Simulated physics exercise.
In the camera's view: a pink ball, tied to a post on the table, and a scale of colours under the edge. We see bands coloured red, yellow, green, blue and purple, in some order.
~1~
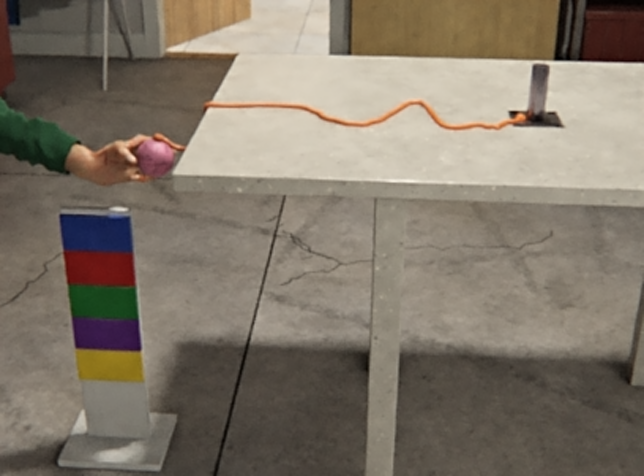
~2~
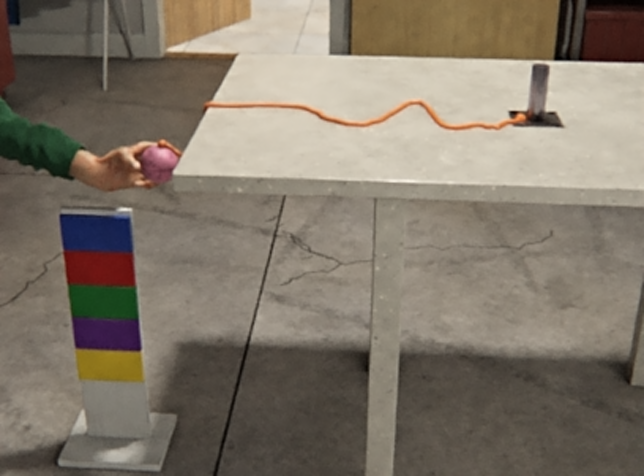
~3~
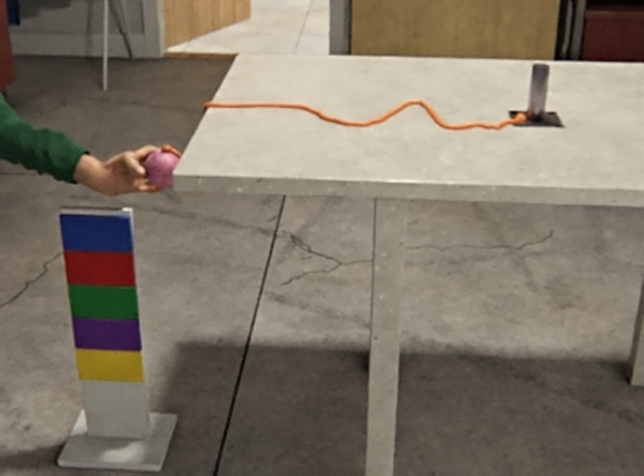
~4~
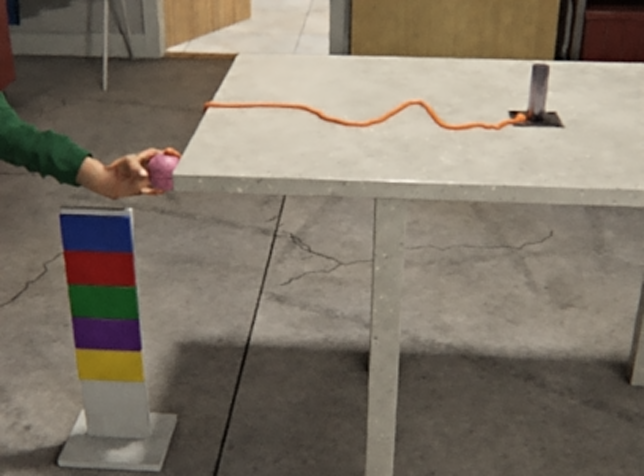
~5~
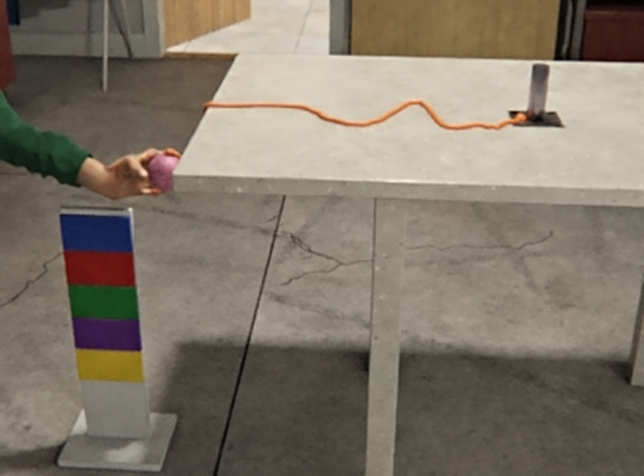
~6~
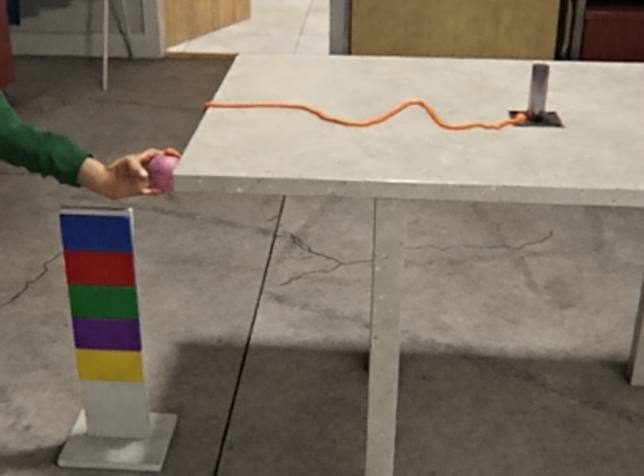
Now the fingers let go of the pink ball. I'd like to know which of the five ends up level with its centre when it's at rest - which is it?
It's purple.
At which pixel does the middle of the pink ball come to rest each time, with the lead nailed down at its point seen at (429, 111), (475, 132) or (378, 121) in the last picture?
Roughly (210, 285), (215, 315) and (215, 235).
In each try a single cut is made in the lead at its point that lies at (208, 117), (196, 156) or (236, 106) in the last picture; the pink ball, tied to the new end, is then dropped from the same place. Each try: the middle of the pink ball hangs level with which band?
In order of the tries: Red; then green; then blue.
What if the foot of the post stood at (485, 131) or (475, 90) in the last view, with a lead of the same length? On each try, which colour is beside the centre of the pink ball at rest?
It would be yellow; yellow.
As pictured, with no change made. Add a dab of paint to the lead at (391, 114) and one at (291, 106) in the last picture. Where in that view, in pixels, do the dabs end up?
(281, 110) and (209, 174).
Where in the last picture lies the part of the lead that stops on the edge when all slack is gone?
It's the bit near (337, 121).
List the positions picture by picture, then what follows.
Pink ball (155, 158); blue (96, 235); red (99, 269); green (103, 303); purple (106, 335); yellow (109, 367), in the first picture.
Pink ball (159, 164); lead through (493, 127) (431, 112) (387, 116) (317, 112) (230, 106), in the second picture.
Pink ball (163, 169), in the third picture.
Pink ball (166, 172); lead through (493, 127) (431, 112) (387, 116) (317, 112) (230, 106), in the fourth picture.
Pink ball (167, 172), in the fifth picture.
Pink ball (167, 172); lead through (493, 127) (431, 112) (387, 116) (317, 112) (230, 106), in the sixth picture.
Soon after, ball near (192, 327); level with purple.
After that, ball near (236, 330); level with purple.
In the end, ball near (219, 332); level with purple. The lead holds its middle at purple.
